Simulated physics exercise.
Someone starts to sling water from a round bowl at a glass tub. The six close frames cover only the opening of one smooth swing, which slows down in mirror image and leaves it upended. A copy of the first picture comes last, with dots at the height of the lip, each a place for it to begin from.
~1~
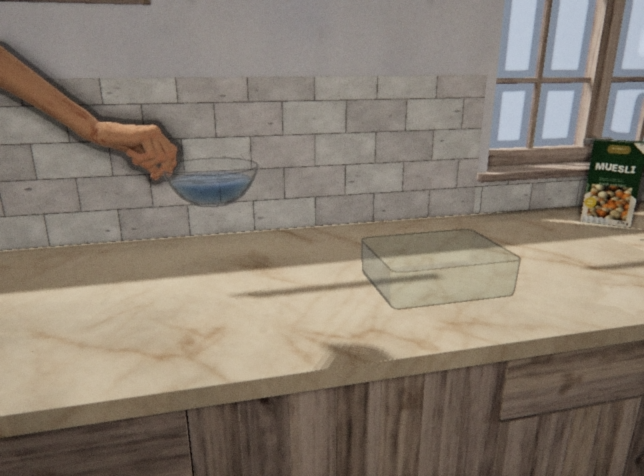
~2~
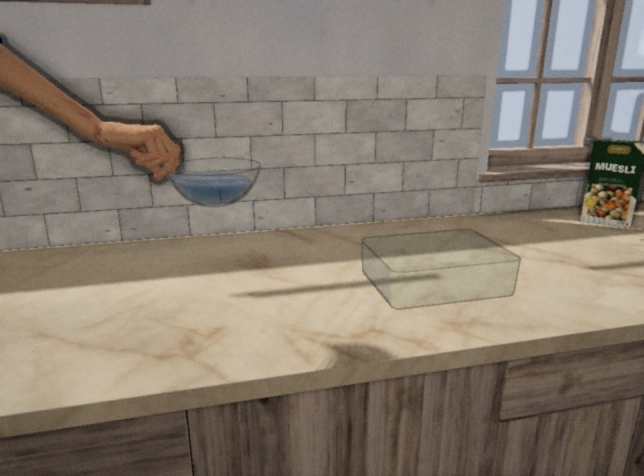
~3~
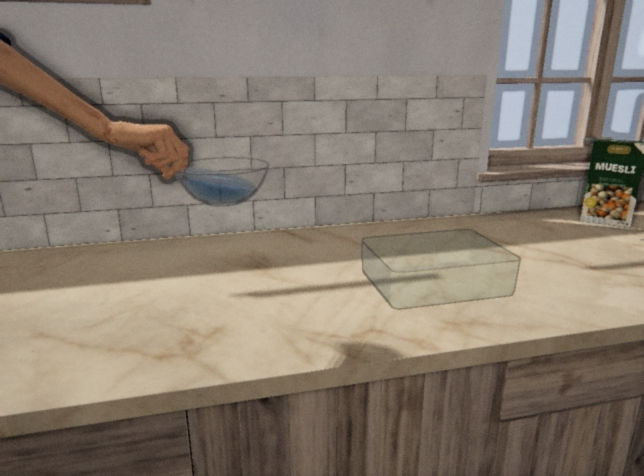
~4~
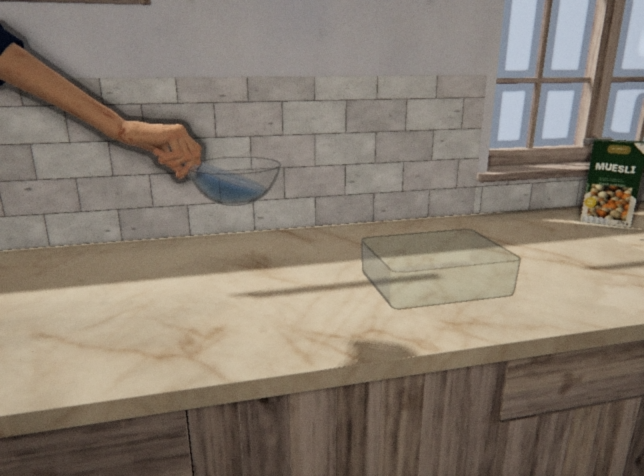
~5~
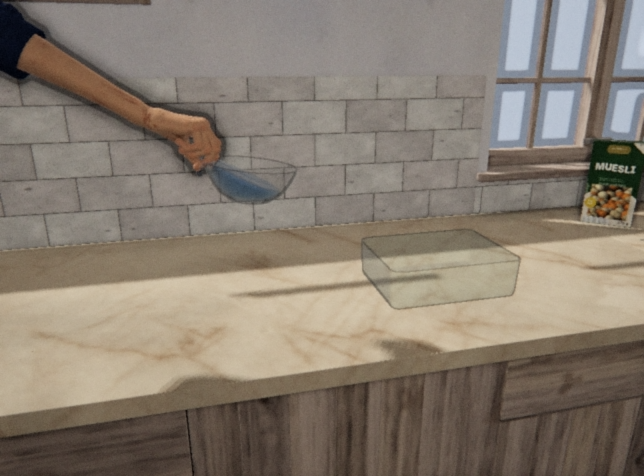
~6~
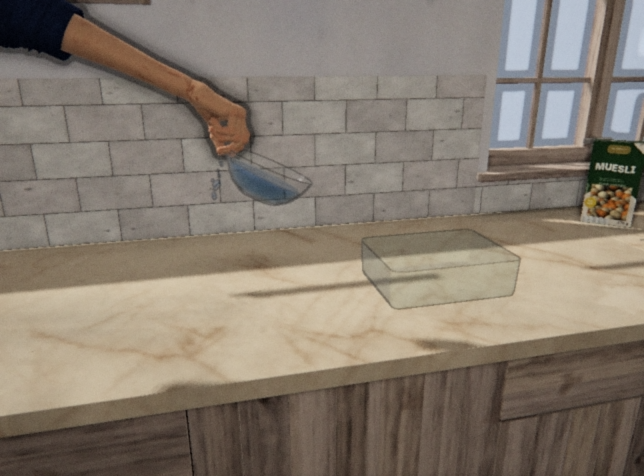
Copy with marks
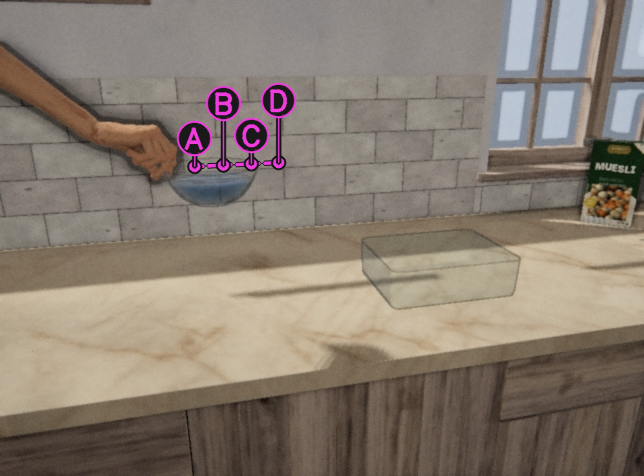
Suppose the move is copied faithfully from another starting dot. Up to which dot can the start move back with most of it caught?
Use place D.
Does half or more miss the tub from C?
Yes.
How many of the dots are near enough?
One of them.
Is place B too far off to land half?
Yes.
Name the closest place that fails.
That is place C.
In magenta, A at (194, 166); B at (223, 165); C at (251, 163); D at (278, 162).
With A, about 0 % lands in the tub, 100 % falls short.
With B, about 0 % lands in the tub, 98 % falls short.
With C, about 27 % lands in the tub, 66 % falls short and 6 % goes beside or beyond.
With D, about 66 % lands in the tub, 21 % falls short and 13 % goes beside or beyond.
